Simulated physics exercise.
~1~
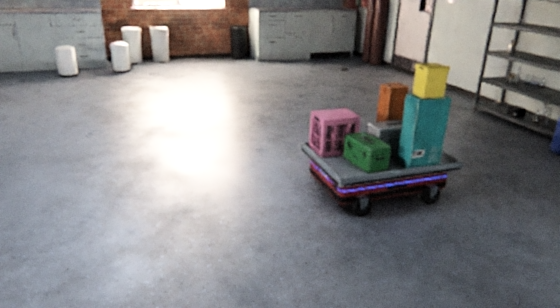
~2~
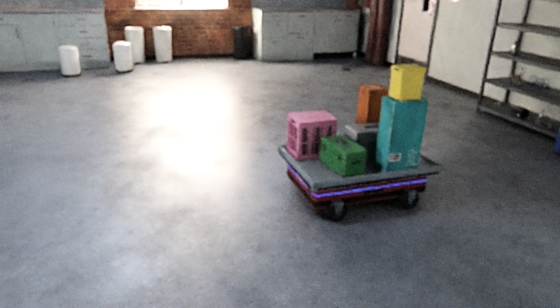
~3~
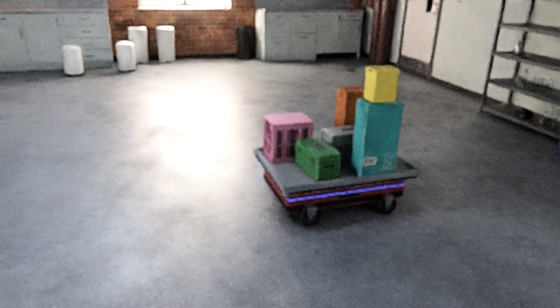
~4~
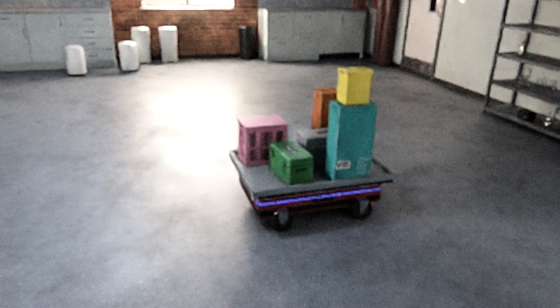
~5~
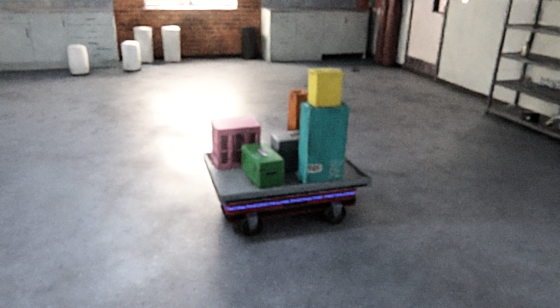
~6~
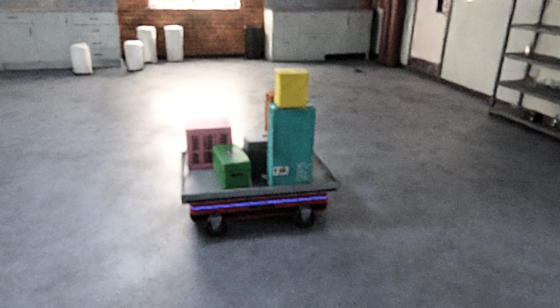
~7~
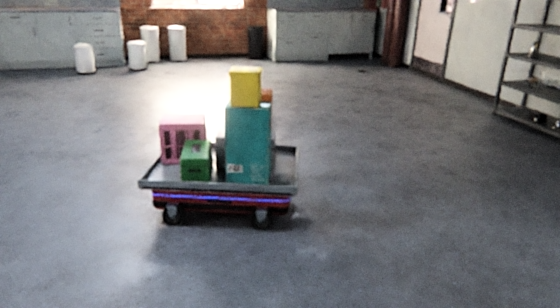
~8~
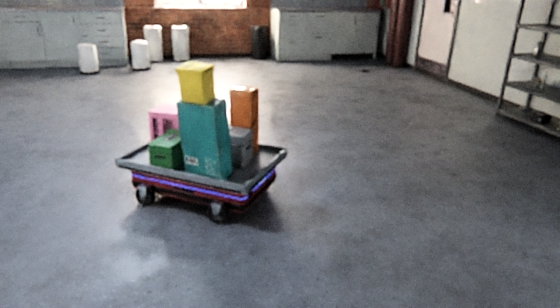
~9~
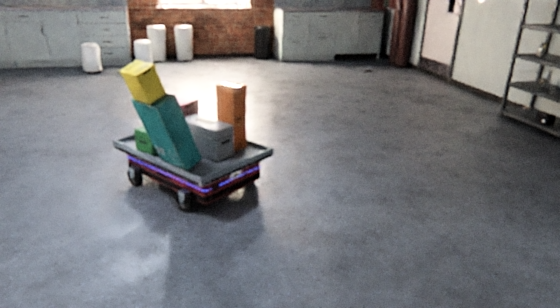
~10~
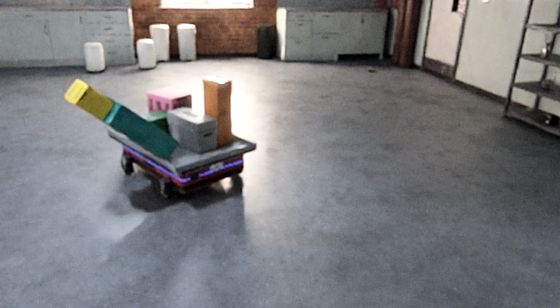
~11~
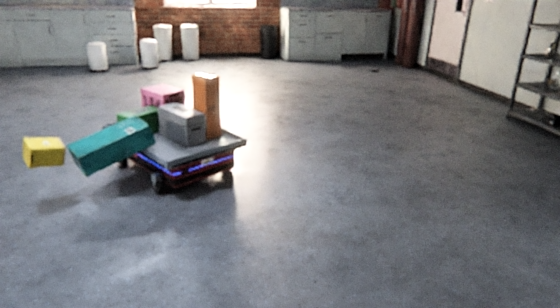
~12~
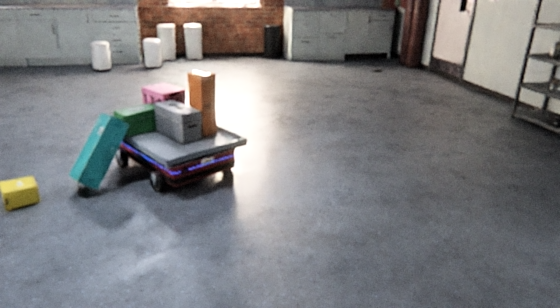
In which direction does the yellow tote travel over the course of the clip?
The yellow tote moves left, first riding on top of the turquoise box and then tumbling off to the floor on the left side of the cart.
